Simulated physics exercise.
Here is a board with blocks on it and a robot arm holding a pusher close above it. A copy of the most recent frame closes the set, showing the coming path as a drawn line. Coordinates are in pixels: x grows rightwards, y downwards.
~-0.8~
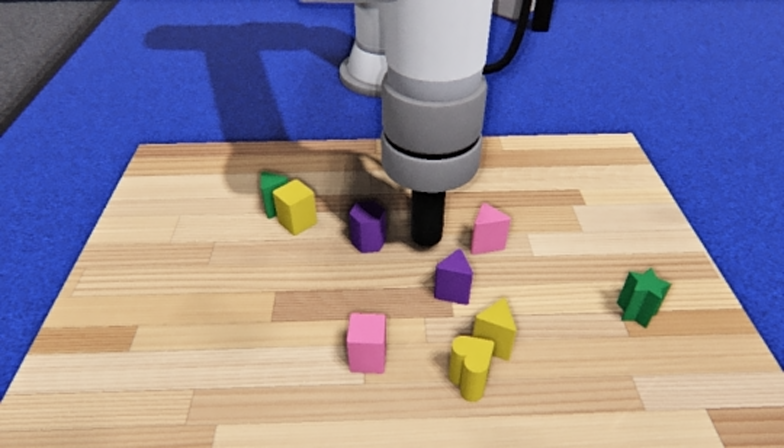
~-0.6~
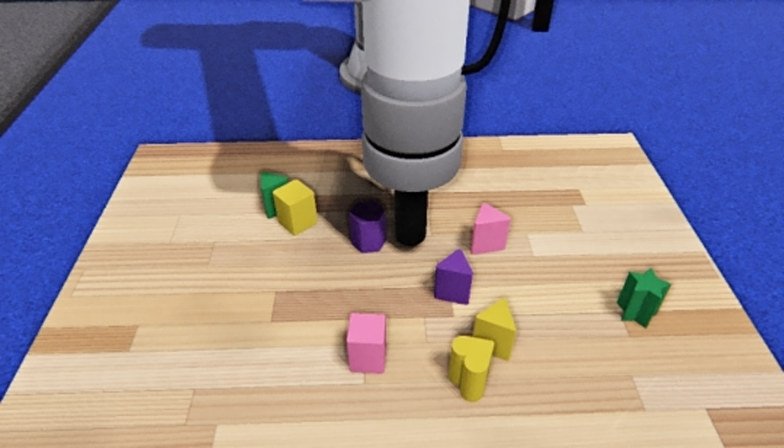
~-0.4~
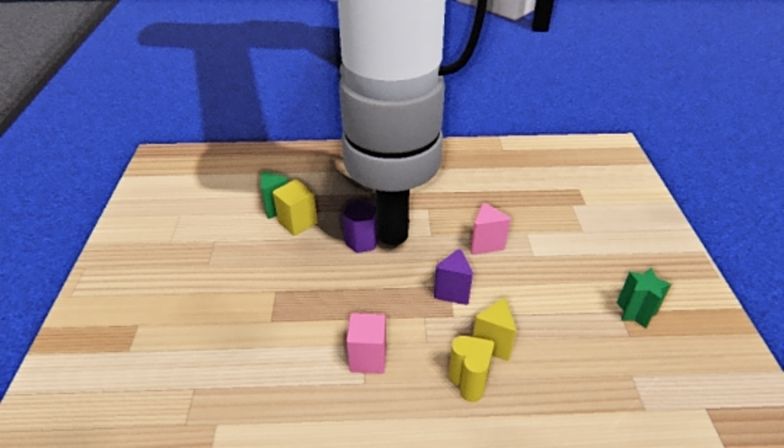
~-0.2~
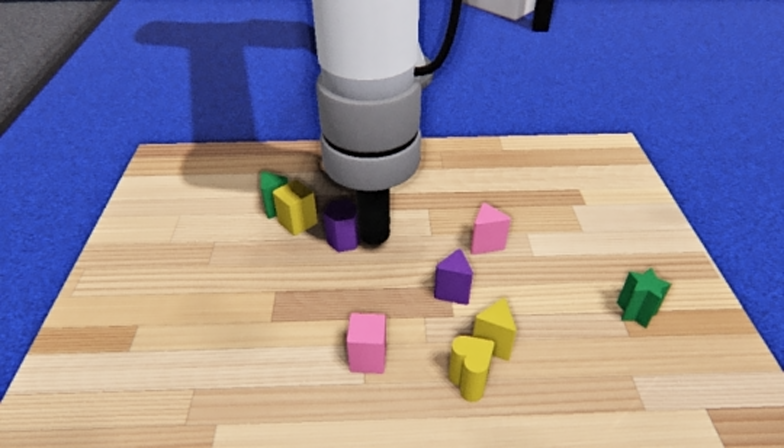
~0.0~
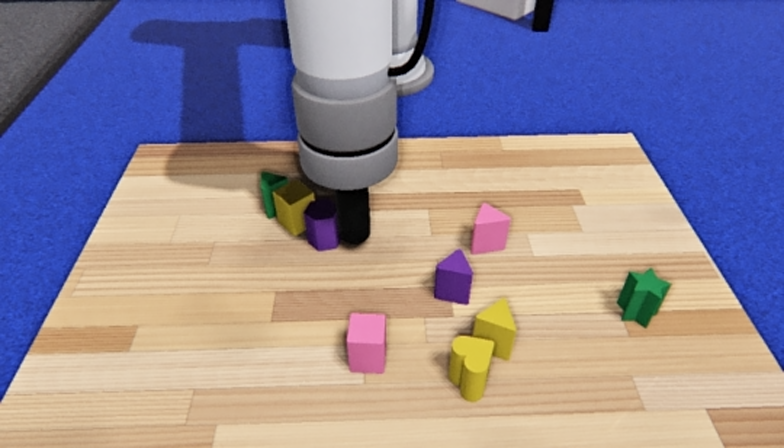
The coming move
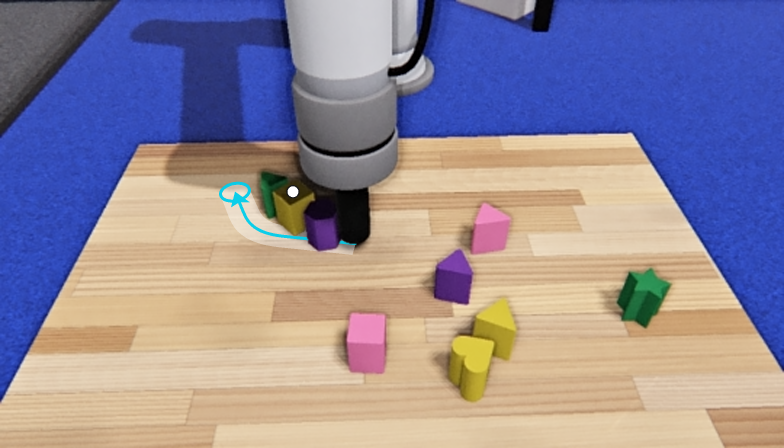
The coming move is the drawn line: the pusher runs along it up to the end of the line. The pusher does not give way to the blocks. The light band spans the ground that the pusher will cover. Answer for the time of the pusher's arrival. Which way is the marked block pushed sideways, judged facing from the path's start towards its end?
It's going to go right.
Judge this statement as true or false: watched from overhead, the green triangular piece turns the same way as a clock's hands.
True - the claim holds.
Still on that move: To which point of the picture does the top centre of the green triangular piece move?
I expect it at (278, 155).
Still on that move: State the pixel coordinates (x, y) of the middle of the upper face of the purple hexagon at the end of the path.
The middle of its upper face will lie at (217, 209).
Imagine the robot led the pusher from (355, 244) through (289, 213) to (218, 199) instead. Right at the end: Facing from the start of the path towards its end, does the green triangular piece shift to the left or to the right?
It is pushed towards the right-hand side.
The drawn path runs from (355, 244) over (298, 238) and (250, 223) to (235, 192); the dot is on the yellow square piece.
The first path, step by step. One third of the way, pusher at (296, 228); green triangular piece at (266, 172), turned 30° clockwise; yellow square piece at (273, 187), turned 40° clockwise; purple hexagon at (259, 208).
Two thirds of the way, pusher at (248, 214); green triangular piece at (271, 160), turned 50° clockwise; yellow square piece at (265, 177), turned 75° clockwise; purple hexagon at (217, 209), turned 60° anticlockwise.
At the end, pusher at (233, 183); green triangular piece at (278, 155), turned 45° clockwise; yellow square piece at (266, 172), turned 105° clockwise; purple hexagon at (217, 209), turned 60° anticlockwise.
